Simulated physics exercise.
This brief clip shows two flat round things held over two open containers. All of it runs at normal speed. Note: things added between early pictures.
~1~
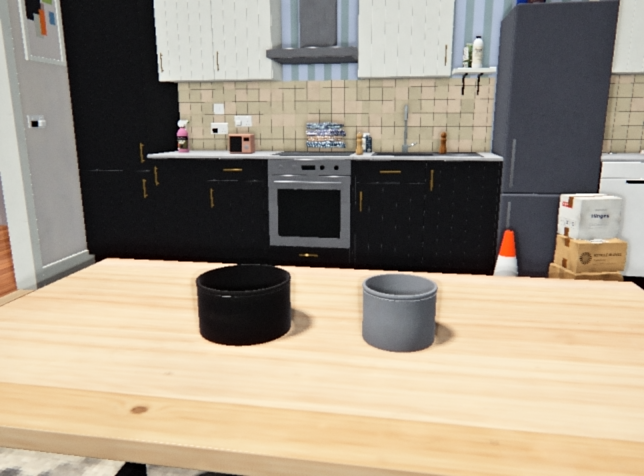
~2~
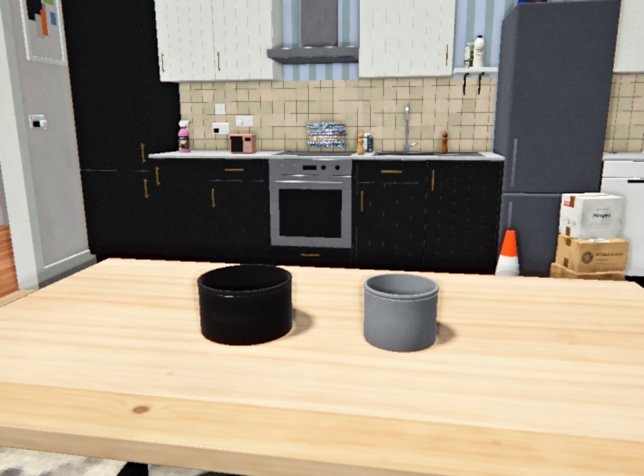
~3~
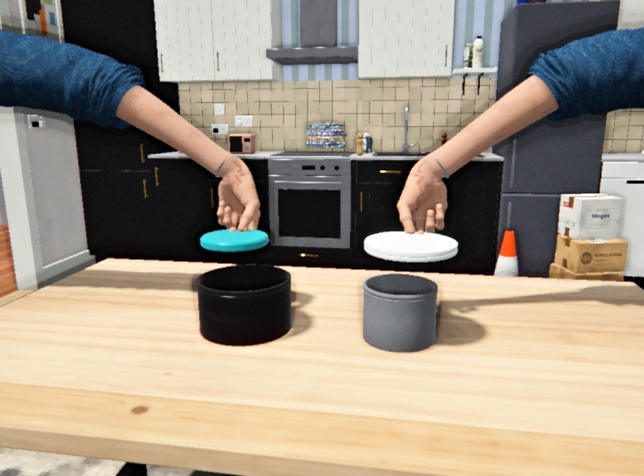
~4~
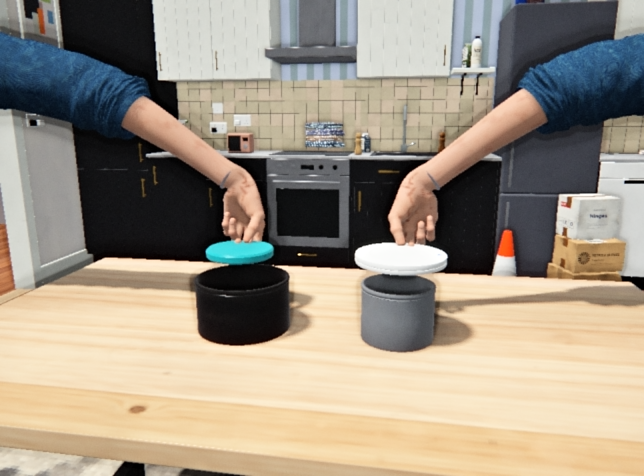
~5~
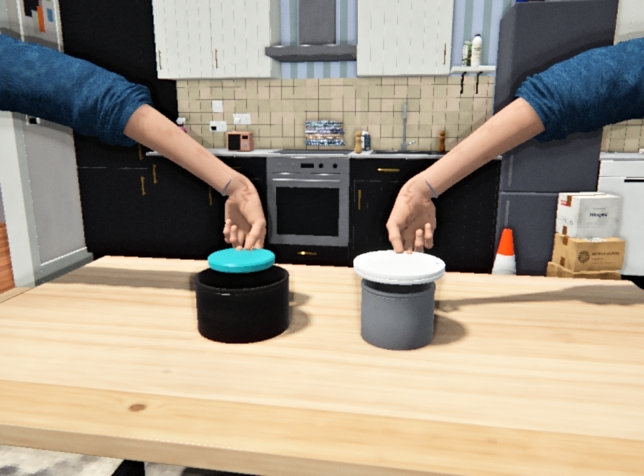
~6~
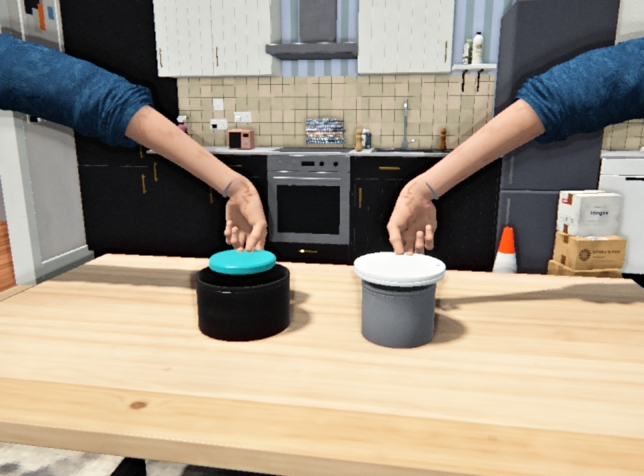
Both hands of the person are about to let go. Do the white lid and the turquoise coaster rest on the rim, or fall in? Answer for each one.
Result: White lid stays up; turquoise coaster goes in.
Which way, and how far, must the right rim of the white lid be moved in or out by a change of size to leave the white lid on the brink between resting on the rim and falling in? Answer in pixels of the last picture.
12 px or so, leftward.
Then, 0.16 s after the last picture, white lid sitting on the rim near (399, 276); turquoise coaster falling near (244, 297).
At rest, the white lid rests on the rim, near (399, 276); the turquoise coaster falls in, near (245, 316).
